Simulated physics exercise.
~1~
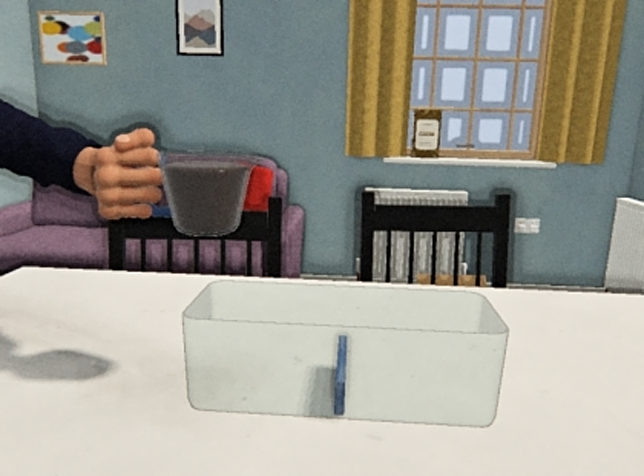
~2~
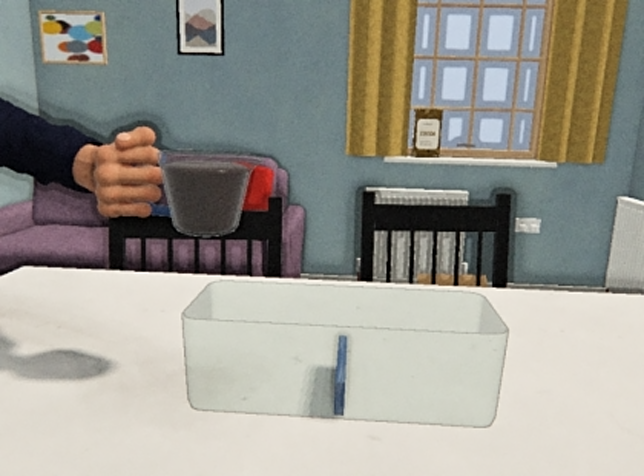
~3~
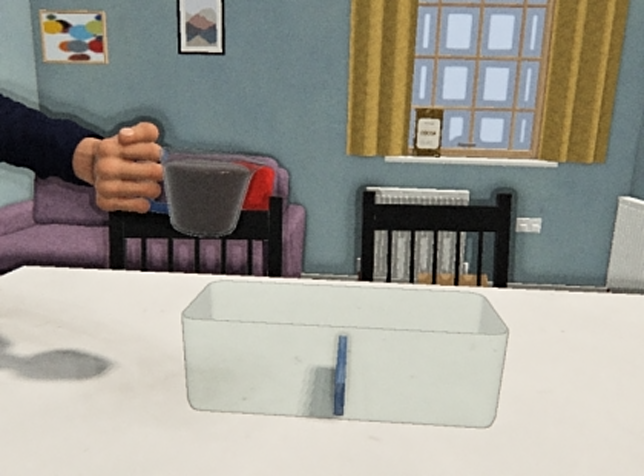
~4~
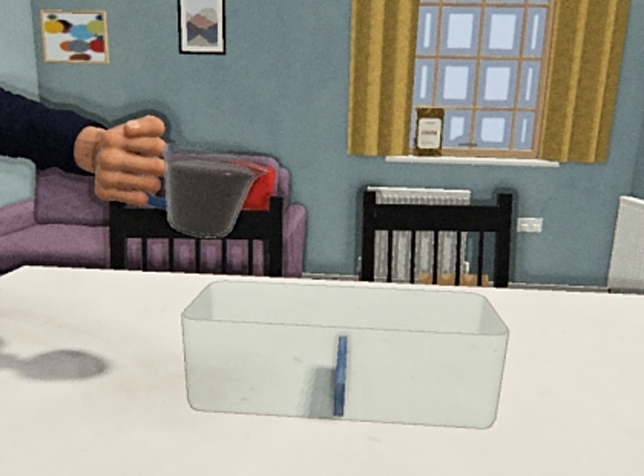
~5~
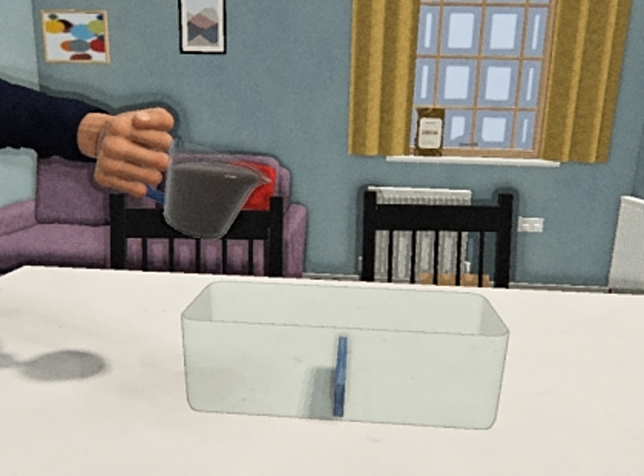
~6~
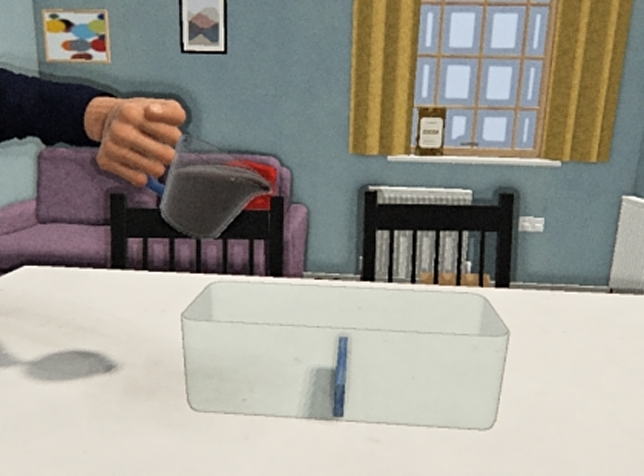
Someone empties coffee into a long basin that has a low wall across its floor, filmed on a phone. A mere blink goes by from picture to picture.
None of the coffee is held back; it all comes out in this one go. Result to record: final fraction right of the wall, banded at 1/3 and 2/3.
The share right of the wall is the low band, below one third.
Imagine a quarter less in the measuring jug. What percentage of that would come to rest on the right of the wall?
That share would be some 5 parts in a hundred.
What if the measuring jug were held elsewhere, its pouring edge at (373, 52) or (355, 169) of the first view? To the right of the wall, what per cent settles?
About 85 % the first time, about 95 % the second.
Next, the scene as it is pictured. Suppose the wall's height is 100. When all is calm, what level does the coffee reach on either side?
The left side sits at 40 per cent and the right side at 0.
A moment on, the measuring jug is tipped on its side and 45 per cent is still to pour, 25 is left of the wall and 0 right of it.
Next, the measuring jug is tipped on its side and 8 per cent is still to pour, 78 is left of the wall and 1 right of it.
Then the measuring jug is tipped on its side and 1 per cent is still to pour, 91 is left of the wall and 4 right of it.
Later the measuring jug is tipped on its side and 0 per cent is still to pour, 92 is left of the wall and 5 right of it.
At rest 92 per cent lies left of the wall, 5 right of it and 3 outside.
